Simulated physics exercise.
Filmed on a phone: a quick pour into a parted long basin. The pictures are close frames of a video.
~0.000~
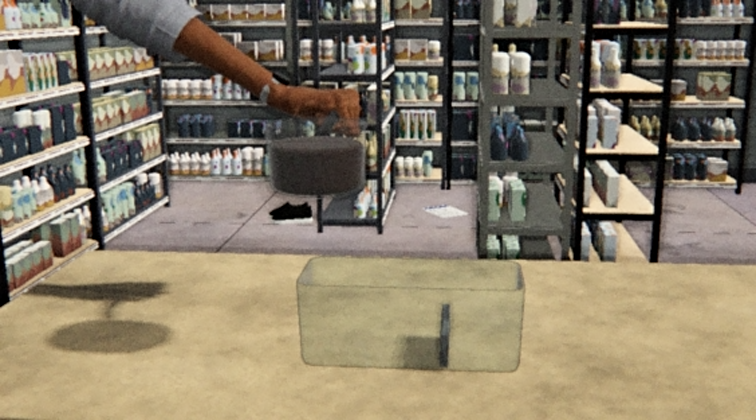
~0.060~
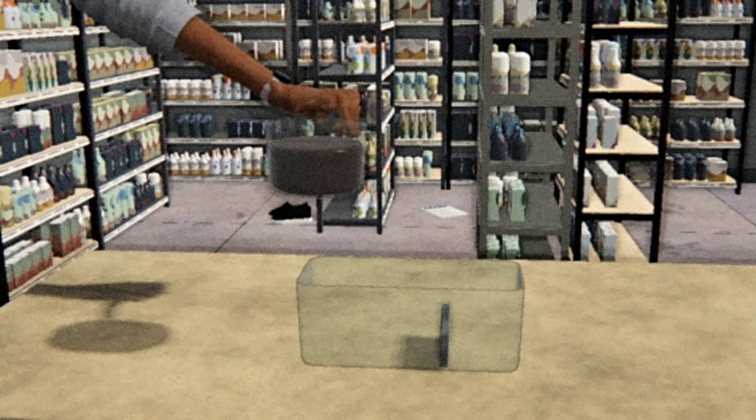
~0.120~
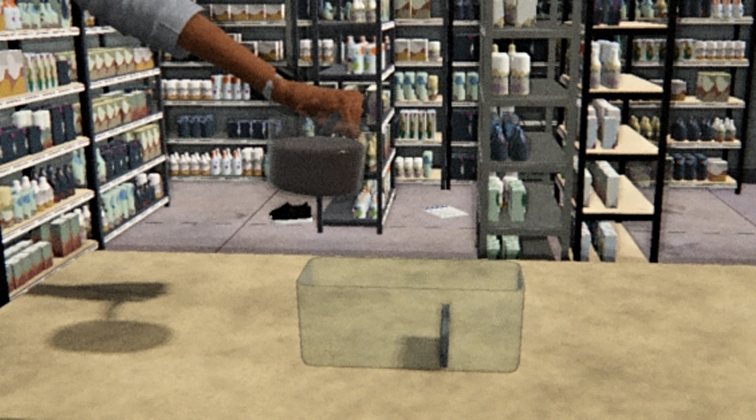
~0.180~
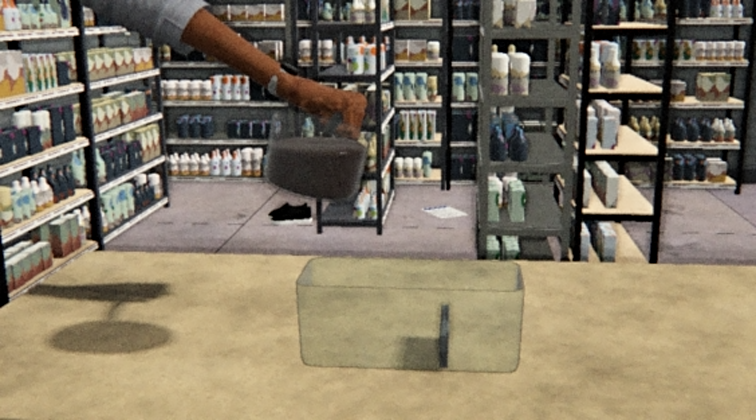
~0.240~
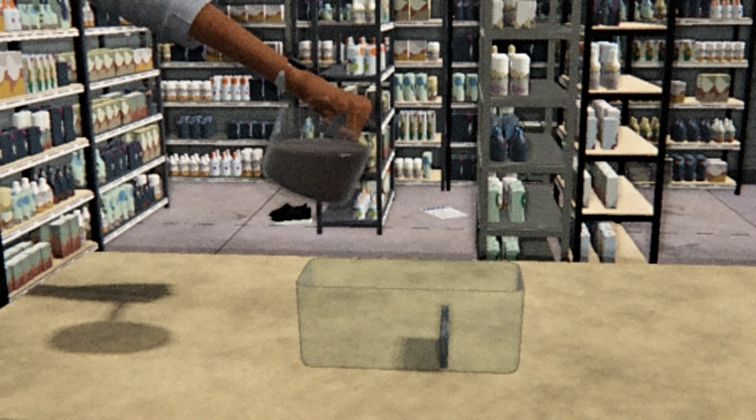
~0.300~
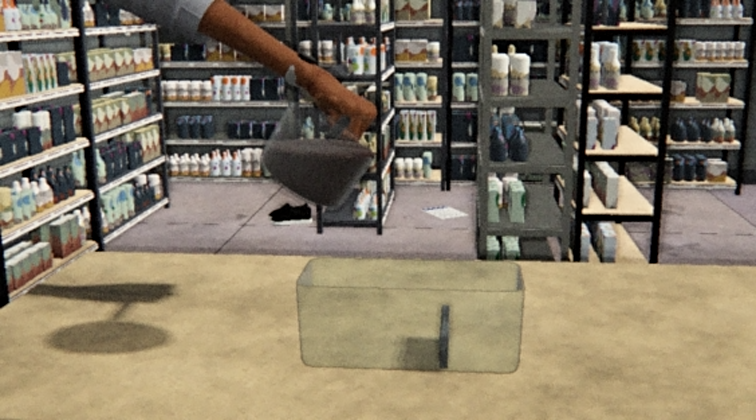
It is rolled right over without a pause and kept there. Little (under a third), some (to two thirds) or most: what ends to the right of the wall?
It comes to under a third.
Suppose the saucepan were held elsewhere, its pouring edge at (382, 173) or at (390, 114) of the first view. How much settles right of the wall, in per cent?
The first gives 5 %, the second 50 %.
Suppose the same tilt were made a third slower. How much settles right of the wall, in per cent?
Some 5 per cent.
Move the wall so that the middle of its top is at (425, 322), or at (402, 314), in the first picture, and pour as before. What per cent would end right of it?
The first gives 40 %, the second 85 %.
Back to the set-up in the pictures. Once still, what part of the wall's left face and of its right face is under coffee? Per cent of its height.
Left: 60 %. Right: 0 %.
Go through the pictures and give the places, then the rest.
In the first frame, tilt 0°; pouring edge (365, 126); surface from (272, 143) to (363, 144); the long basin's rim runs from (304, 271) to (522, 277); the wall's top is at (445, 320).
In the second frame, tilt 2°; pouring edge (365, 127); surface from (271, 143) to (363, 144).
In the third frame, tilt 6°; pouring edge (368, 131); surface from (273, 143) to (365, 145).
In the fourth frame, tilt 13°; pouring edge (370, 138); surface from (272, 144) to (366, 147).
In the fifth frame, tilt 22°; pouring edge (372, 148); surface from (271, 145) to (369, 148).
In the sixth frame, tilt 33°; pouring edge (373, 158); surface from (269, 145) to (371, 150).
A moment on, the saucepan is tipped on its side and 52 per cent is still to pour, 11 is left of the wall and 0 right of it.
Next, the saucepan is tipped on its side and 18 per cent is still to pour, 65 is left of the wall and 1 right of it.
Then the saucepan is tipped on its side and 6 per cent is still to pour, 84 is left of the wall and 2 right of it.
Later the saucepan is tipped on its side and 2 per cent is still to pour, 92 is left of the wall and 3 right of it.
At rest 94 per cent lies left of the wall, 3 right of it and 2 outside.
